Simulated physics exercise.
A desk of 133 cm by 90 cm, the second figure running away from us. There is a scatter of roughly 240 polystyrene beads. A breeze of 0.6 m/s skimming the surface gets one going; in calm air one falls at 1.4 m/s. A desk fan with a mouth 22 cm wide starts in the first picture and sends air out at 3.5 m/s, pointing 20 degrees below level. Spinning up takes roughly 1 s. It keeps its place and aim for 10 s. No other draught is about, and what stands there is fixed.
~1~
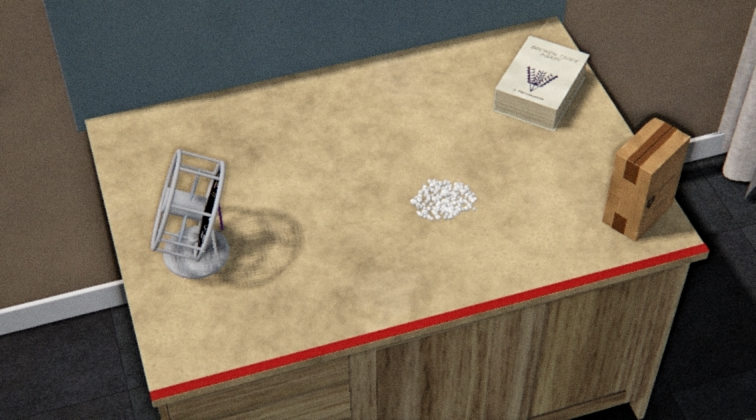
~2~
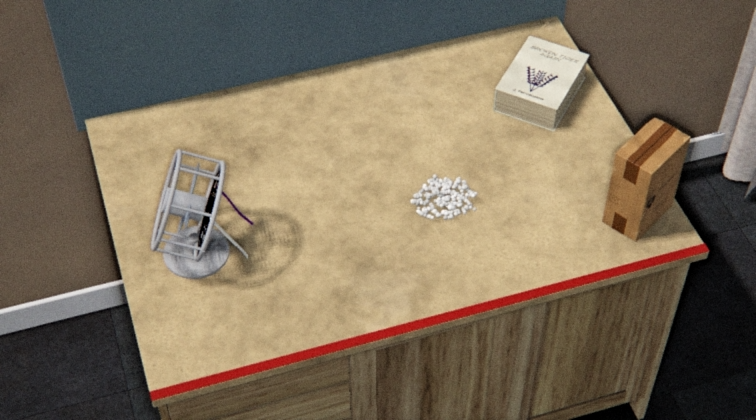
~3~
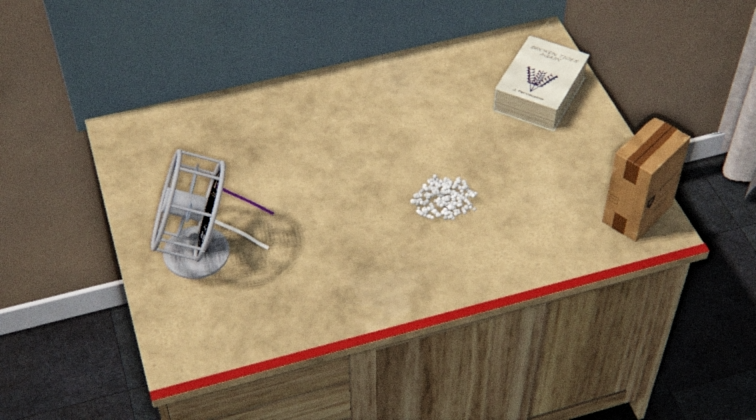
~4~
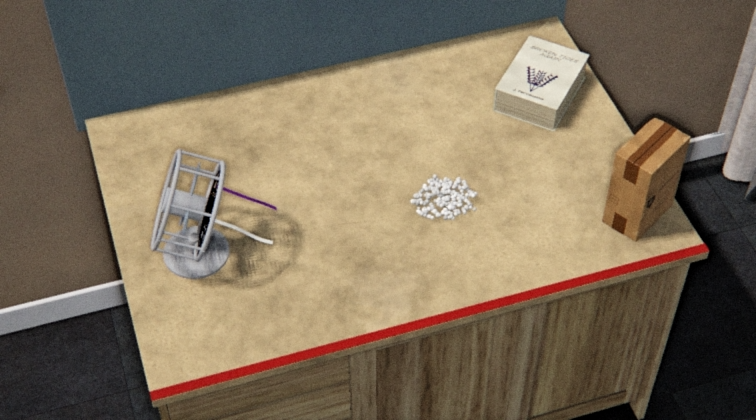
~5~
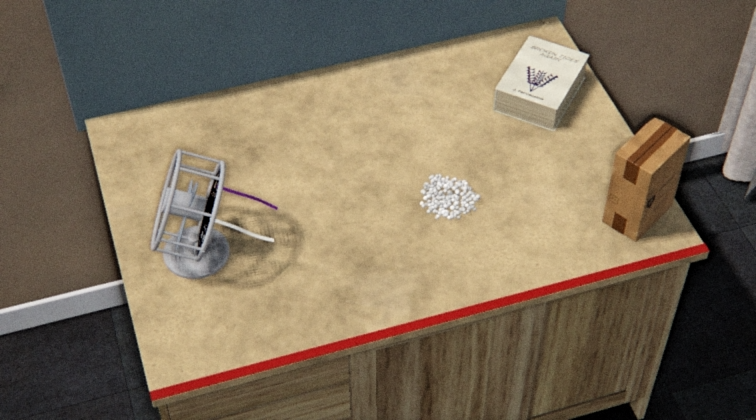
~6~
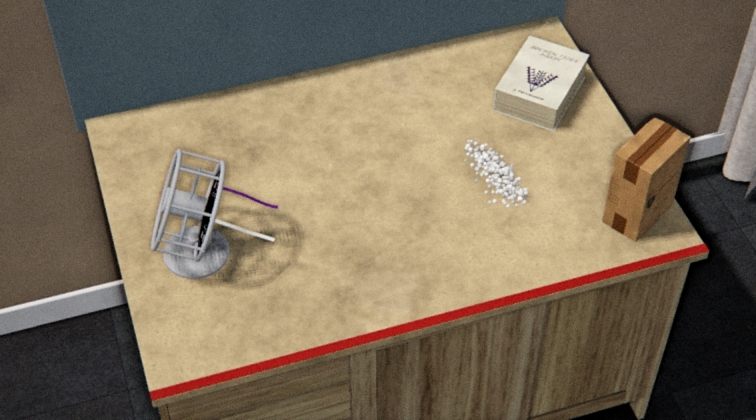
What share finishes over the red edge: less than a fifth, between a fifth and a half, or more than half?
By then under a fifth are over the red edge.
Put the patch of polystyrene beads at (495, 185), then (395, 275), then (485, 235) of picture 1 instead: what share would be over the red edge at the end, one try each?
In that order: 0 %, 100 %, 50 %.
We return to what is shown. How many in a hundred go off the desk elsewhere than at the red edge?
About 100 %.
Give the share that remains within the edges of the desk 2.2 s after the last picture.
Near 15 %.
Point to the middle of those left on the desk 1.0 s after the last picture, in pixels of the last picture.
Around (538, 127).
Then, 1.0 s after the last picture, 0 % are over the red edge; the middle of those still in play is near (538, 127); 78 % have settled or left.
Then, 2.2 s after the last picture, 0 % are over the red edge; the middle of those still in play is near (538, 127); 83 % have settled or left.
Then, 4.6 s after the last picture, 0 % are over the red edge; 92 % have settled or left.
Then, 9.1 s after the last picture, at the end, 0 % are over the red edge.
